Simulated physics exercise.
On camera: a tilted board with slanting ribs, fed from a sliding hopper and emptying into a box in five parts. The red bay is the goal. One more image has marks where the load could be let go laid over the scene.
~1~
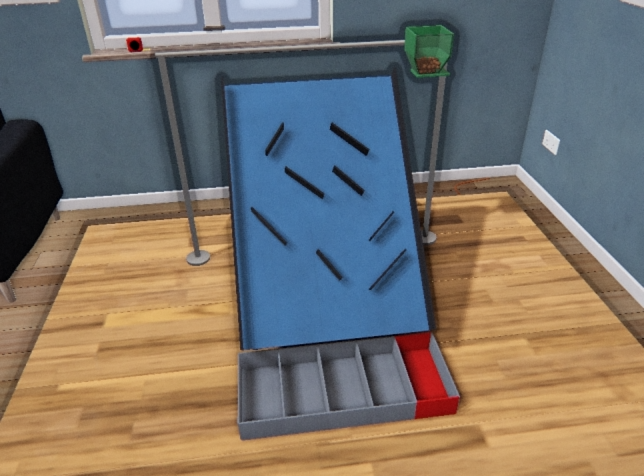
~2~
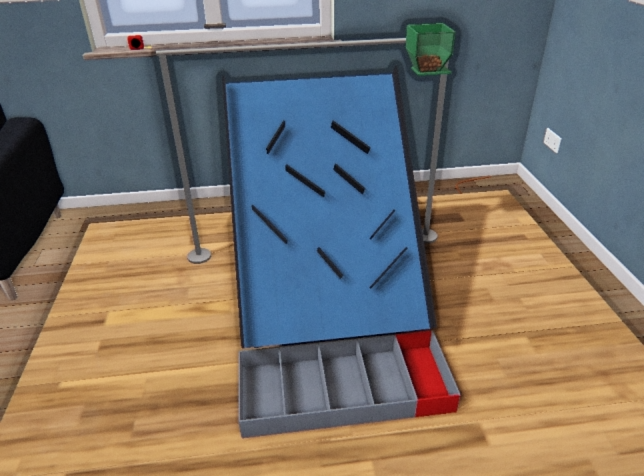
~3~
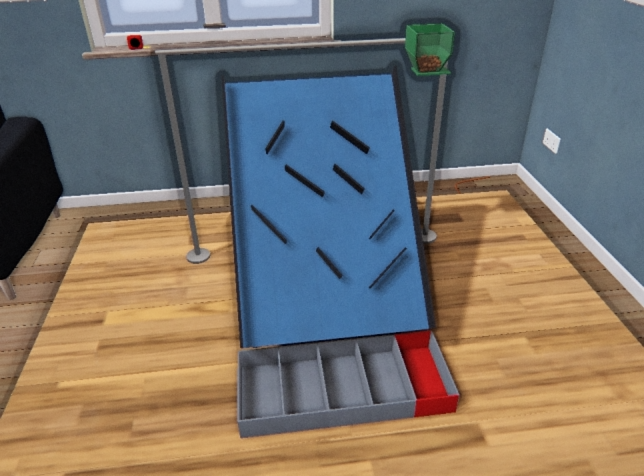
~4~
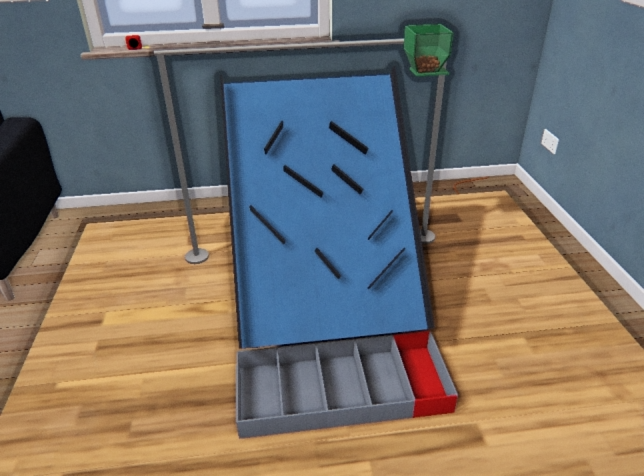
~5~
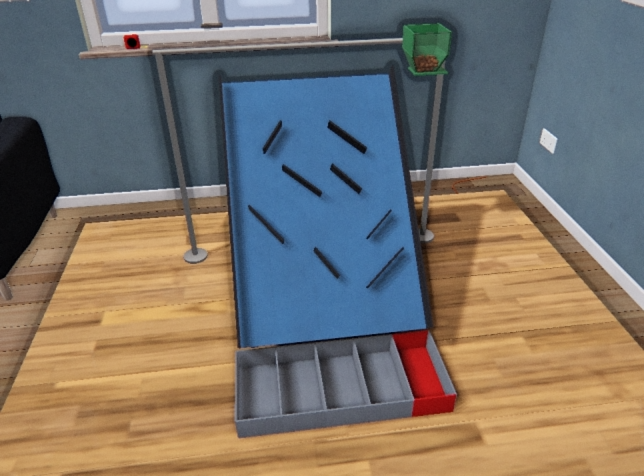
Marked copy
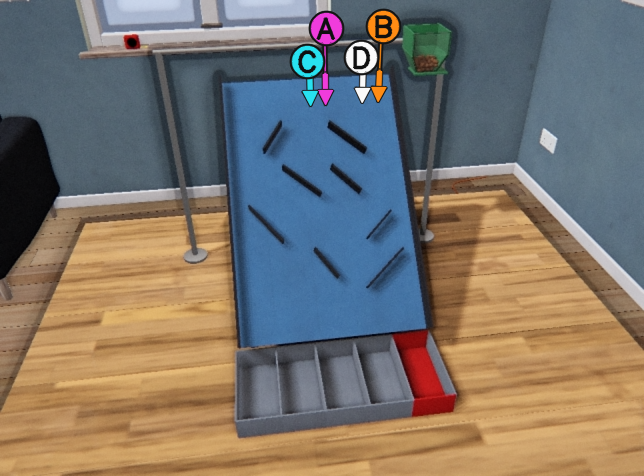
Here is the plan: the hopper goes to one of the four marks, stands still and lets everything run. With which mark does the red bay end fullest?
Take D.
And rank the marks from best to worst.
D, B, A, C.
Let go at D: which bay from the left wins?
The fifth.
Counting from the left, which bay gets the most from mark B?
The fifth.
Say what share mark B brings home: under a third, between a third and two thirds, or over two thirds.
Mark B gives between a third and two thirds.
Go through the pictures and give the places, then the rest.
The first frame shows hopper near (426, 63), cereal balls, door shut.
The second frame shows ribs (267, 149) to (284, 121), (333, 121) to (370, 148), (286, 165) to (325, 192).
The third frame shows ribs (334, 164) to (364, 189), (251, 205) to (286, 240), (372, 236) to (394, 210).
The fourth frame shows ribs (316, 248) to (341, 277), (370, 287) to (405, 248).
The fifth frame shows red bay near (434, 404), number 5 of 5 from the left.
On the marked copy, mark A meets the board at (325, 99); mark B meets the board at (378, 96); mark C meets the board at (310, 100); mark D meets the board at (362, 97).
If A is chosen, close to half in the red bay, close to half in other bays, only a few outside the box.
If B is chosen, close to half in the red bay, close to a third in other bays, a small share outside the box.
If C is chosen, a small share in the red bay, all but a few in other bays.
If D is chosen, the bulk in the red bay, close to a quarter in other bays.
